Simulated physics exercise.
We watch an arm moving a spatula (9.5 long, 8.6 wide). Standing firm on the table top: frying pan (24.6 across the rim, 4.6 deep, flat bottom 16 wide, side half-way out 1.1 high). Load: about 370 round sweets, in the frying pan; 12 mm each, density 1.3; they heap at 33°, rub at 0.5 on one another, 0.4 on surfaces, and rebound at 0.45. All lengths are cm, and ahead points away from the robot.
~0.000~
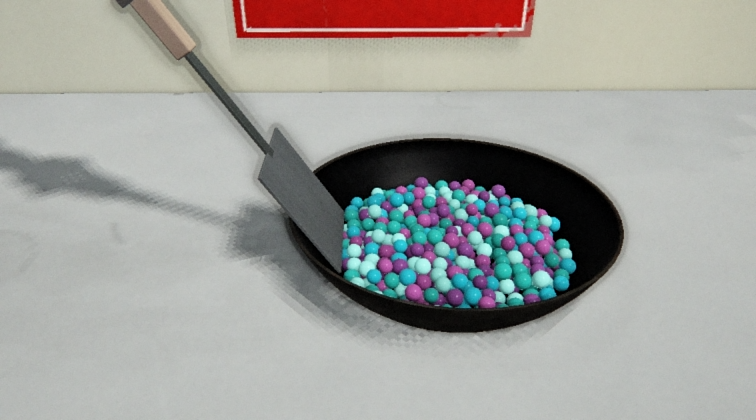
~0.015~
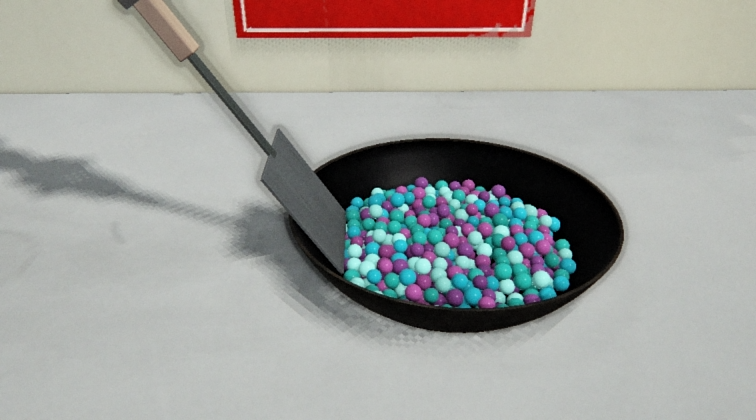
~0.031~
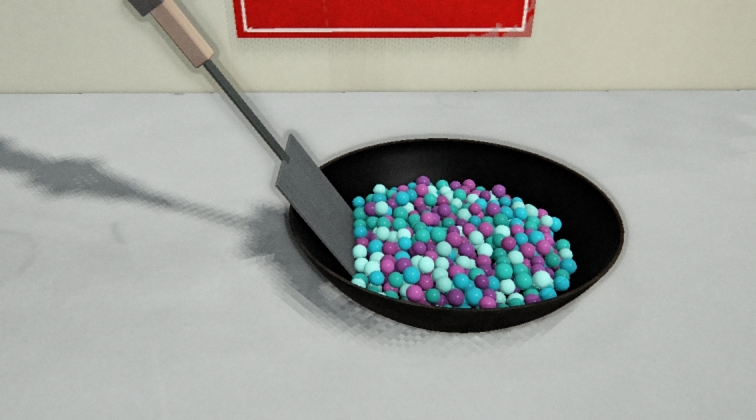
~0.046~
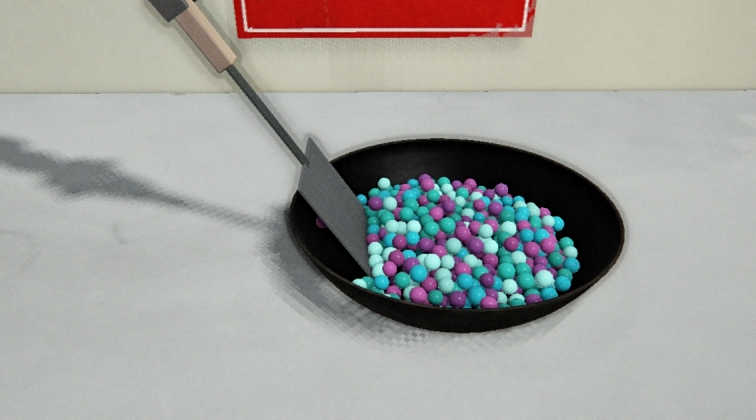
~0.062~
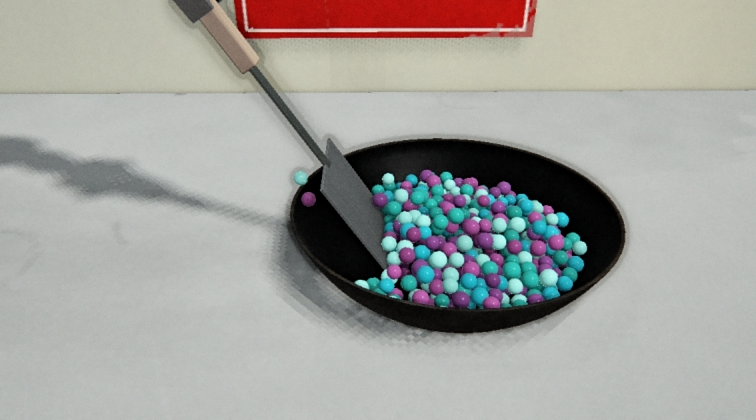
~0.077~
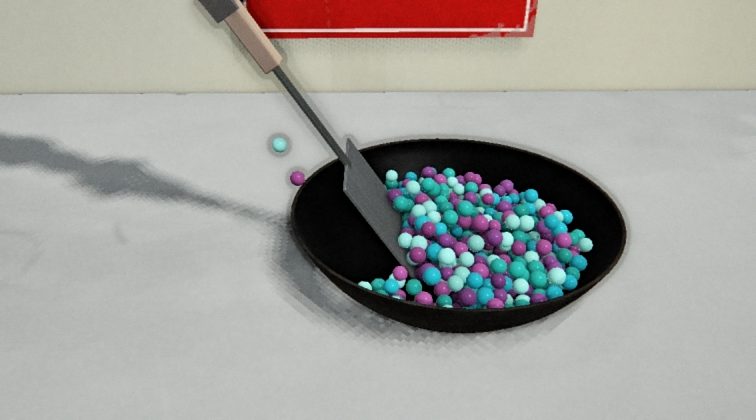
To begin with, a spatula rests inside the left edge of a black frying pan filled with small purple, teal, blue and pale round sweets. The spatula then slides right, pushing the sweets into a tighter heap, while a pale one and a purple one fly out leftward past the rim.
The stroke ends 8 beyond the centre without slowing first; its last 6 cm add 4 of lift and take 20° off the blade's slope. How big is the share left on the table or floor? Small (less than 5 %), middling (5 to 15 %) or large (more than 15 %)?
A large share, more than 15 %, ends on the table or floor.
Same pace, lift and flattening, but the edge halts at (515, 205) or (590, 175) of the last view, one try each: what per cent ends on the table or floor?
Some 5 and 35 per cent.
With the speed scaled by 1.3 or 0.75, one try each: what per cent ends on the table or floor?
Some 30 and 25 per cent.
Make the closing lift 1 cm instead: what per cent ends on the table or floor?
About 15 per cent.
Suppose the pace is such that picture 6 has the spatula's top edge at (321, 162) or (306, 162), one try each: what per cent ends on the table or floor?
Some 20 and 10 per cent.
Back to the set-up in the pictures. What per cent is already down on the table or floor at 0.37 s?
Some 15 per cent.
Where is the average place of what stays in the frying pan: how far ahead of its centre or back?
Roughly 4.0 cm ahead.
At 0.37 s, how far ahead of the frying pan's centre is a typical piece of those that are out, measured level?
Roughly 20 cm.
By 0.11 s, sloping 57°, highest piece 16 above the table; 370 in the frying pan, 2 on the blade or in flight.
By 0.15 s, sloping 50°, highest piece 21 above the table; 370 in the frying pan, 2 on the blade or in flight.
By 0.37 s, sloping 37°, highest piece 23 above the table; 286 in the frying pan, 60 on the table or floor, 26 on the blade or in flight.
By 1.42 s, sloping 37°, highest piece 5 above the table; 286 in the frying pan, 86 on the table or floor.
Final count, 286 in the frying pan, 86 on the table or floor. That is 23 % on the table or floor.
